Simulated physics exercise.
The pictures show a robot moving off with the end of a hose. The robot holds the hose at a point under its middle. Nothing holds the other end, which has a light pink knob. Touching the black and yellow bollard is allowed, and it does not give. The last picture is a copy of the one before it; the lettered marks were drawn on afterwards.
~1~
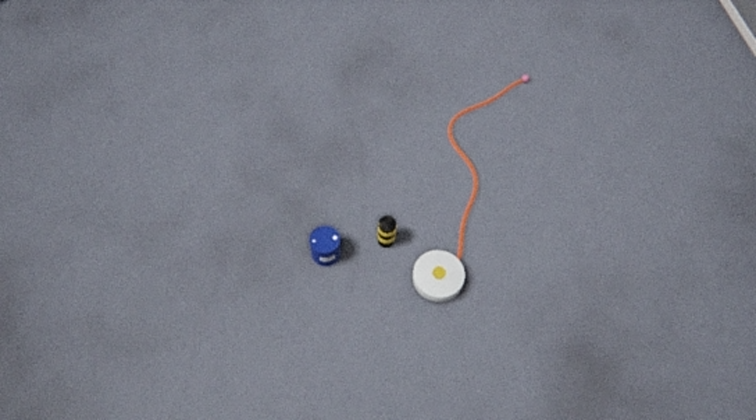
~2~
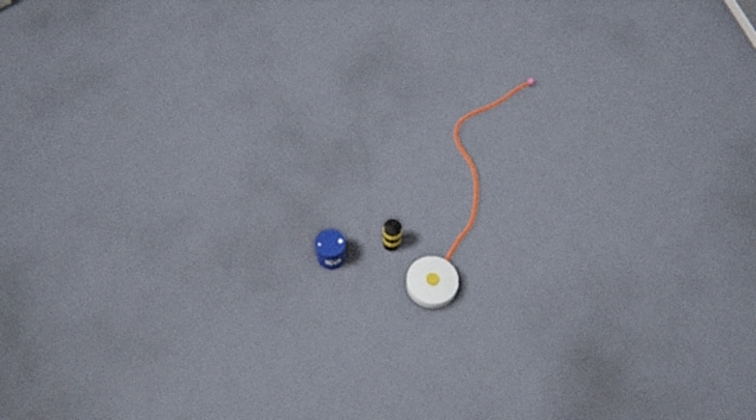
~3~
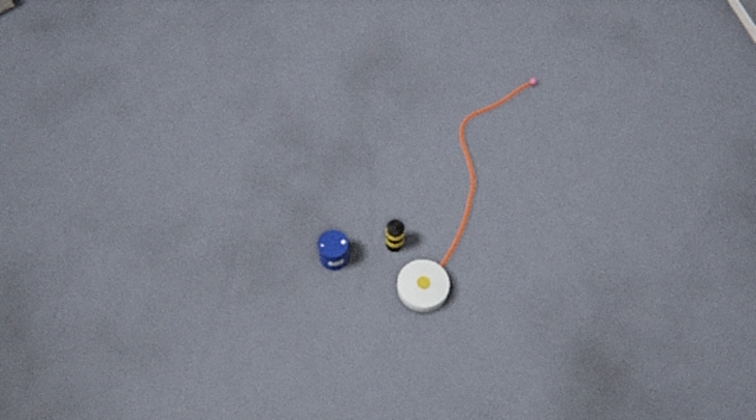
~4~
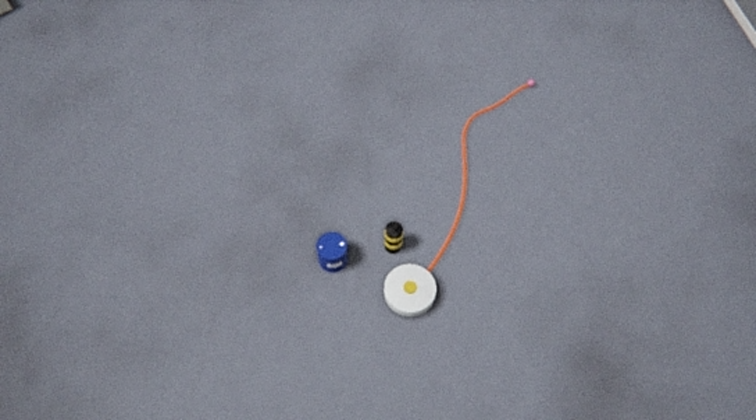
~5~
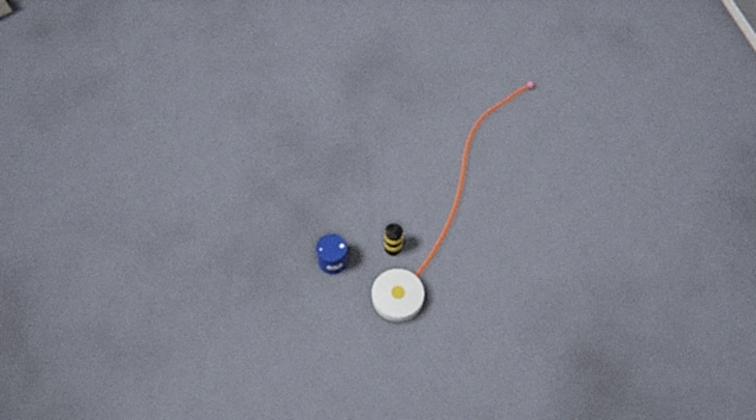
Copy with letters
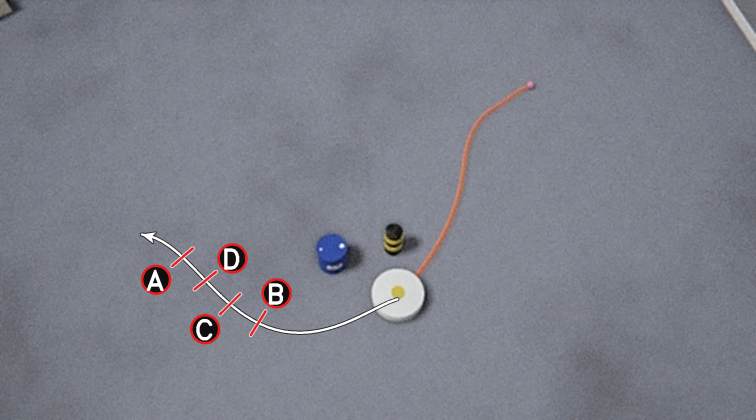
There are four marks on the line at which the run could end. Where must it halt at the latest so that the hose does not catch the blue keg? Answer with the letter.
The farthest safe stop is C.
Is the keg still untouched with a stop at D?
No.
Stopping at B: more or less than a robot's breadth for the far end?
More.
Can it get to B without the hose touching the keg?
Yes.
On the marked copy, A at (183, 257); B at (258, 323); C at (230, 304); D at (206, 281); the route from (397, 299) via (246, 316) to (142, 234).
With C. Early on, robot (339, 322), middle of the hose (440, 207), free end (506, 104).
Further on, robot (275, 327), middle of the hose (413, 239), free end (487, 132).
At the end, robot (228, 301), middle of the hose (393, 259), free end (474, 151); only the bollard has been touched, if anything.
As for the rest, A brings the hose against the keg; B is safe but short; D brings the hose against the keg.
